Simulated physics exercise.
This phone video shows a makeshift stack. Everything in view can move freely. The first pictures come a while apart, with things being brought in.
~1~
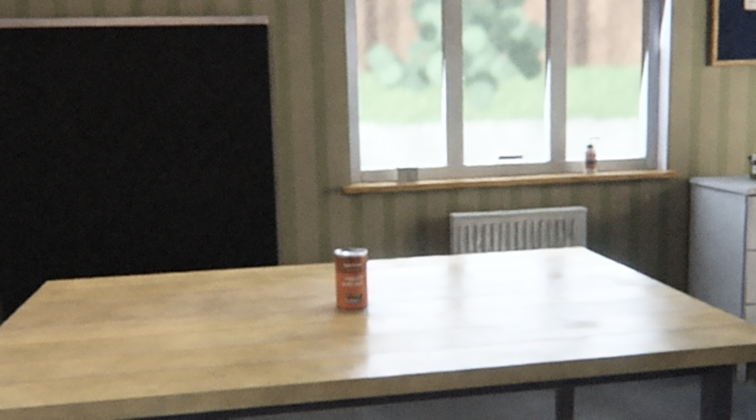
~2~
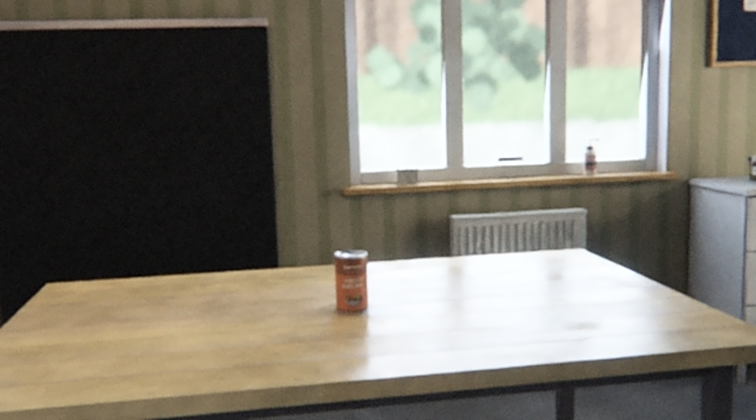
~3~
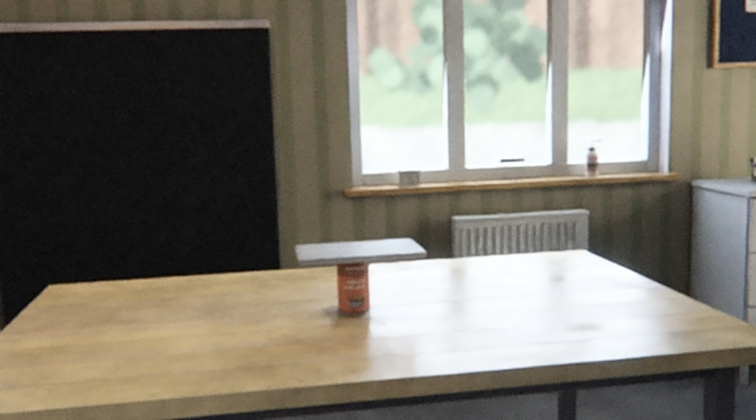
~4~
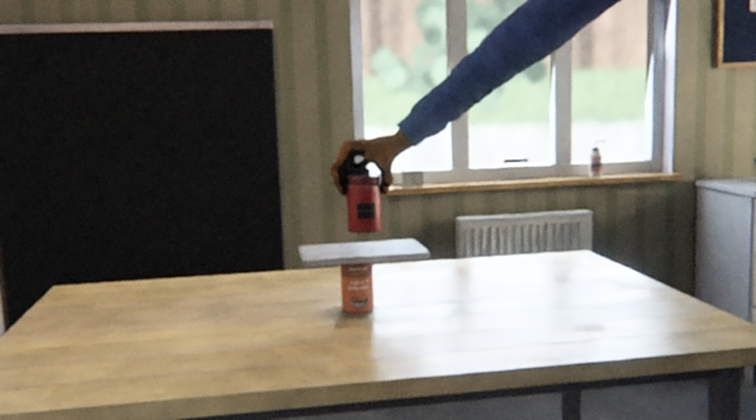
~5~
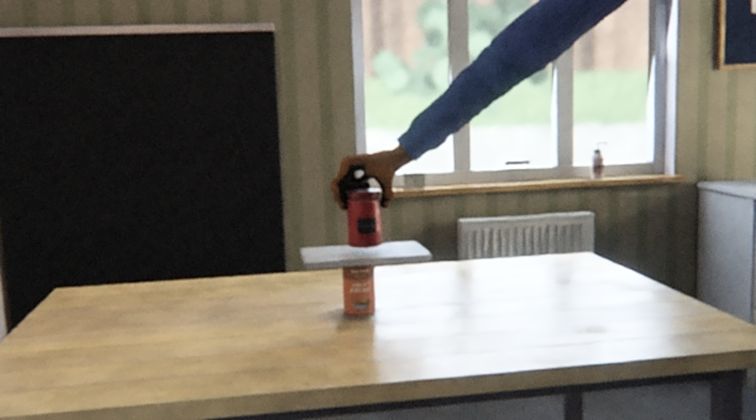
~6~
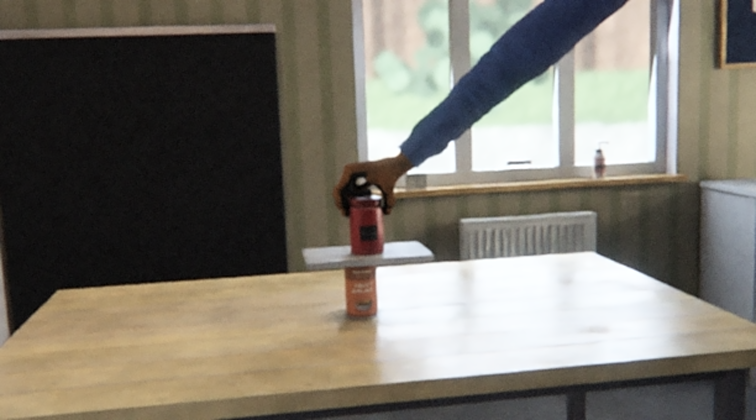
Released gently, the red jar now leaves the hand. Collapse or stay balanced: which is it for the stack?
The stack supports it.
Then, 0.20 s on from there, no change.
Then, 0.50 s on from there, red jar resting near (366, 226).
In the end, all 3 unmoved. At the end, from the last picture's camera, red jar near (366, 226). The stack stays up.
